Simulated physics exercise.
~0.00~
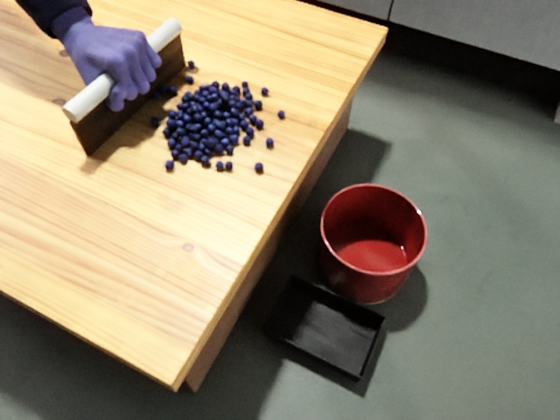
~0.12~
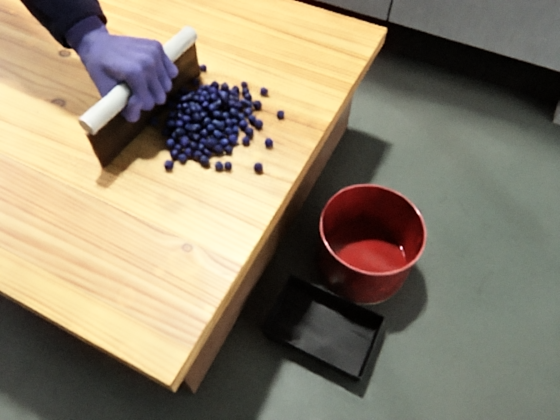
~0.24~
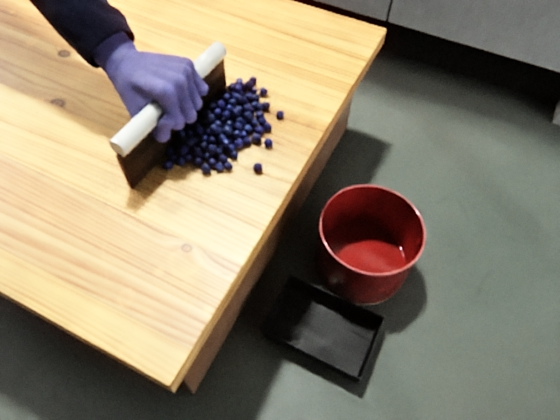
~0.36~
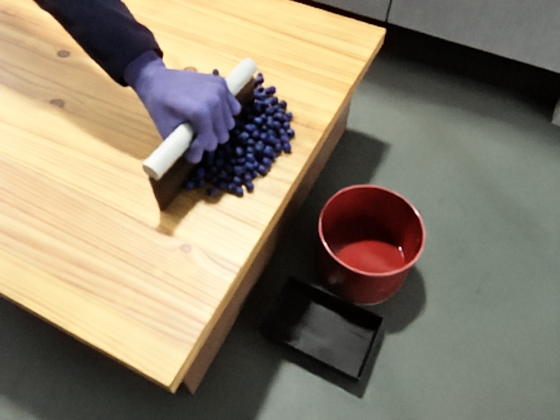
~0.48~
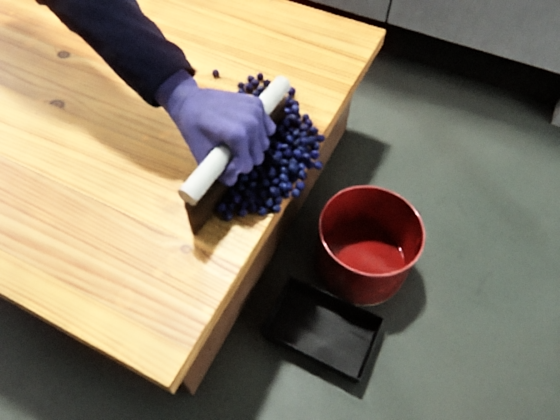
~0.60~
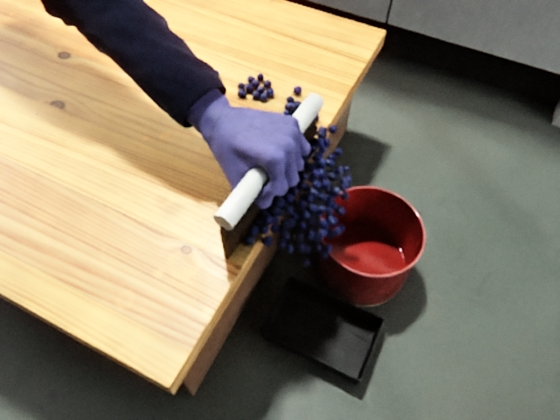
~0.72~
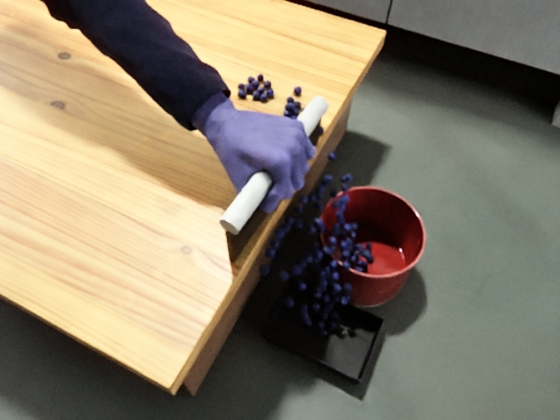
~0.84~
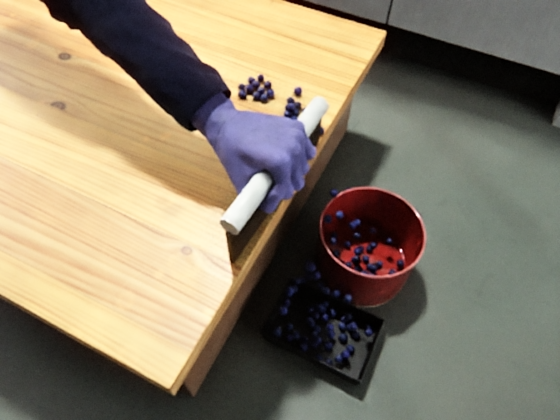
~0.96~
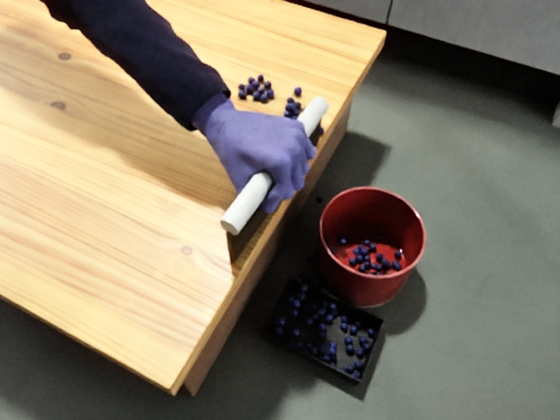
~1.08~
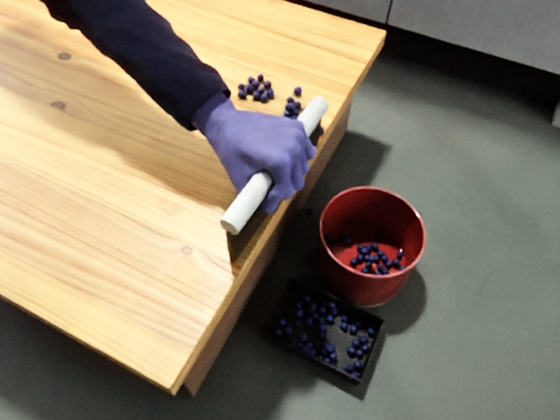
The video shows a purple-gloved hand pushing a heap of blueberries across a wooden table with a white-handled scraper until many spill over the edge, landing in a red pot and a black tin below, while a small cluster stays on the tabletop beside the stopped scraper.
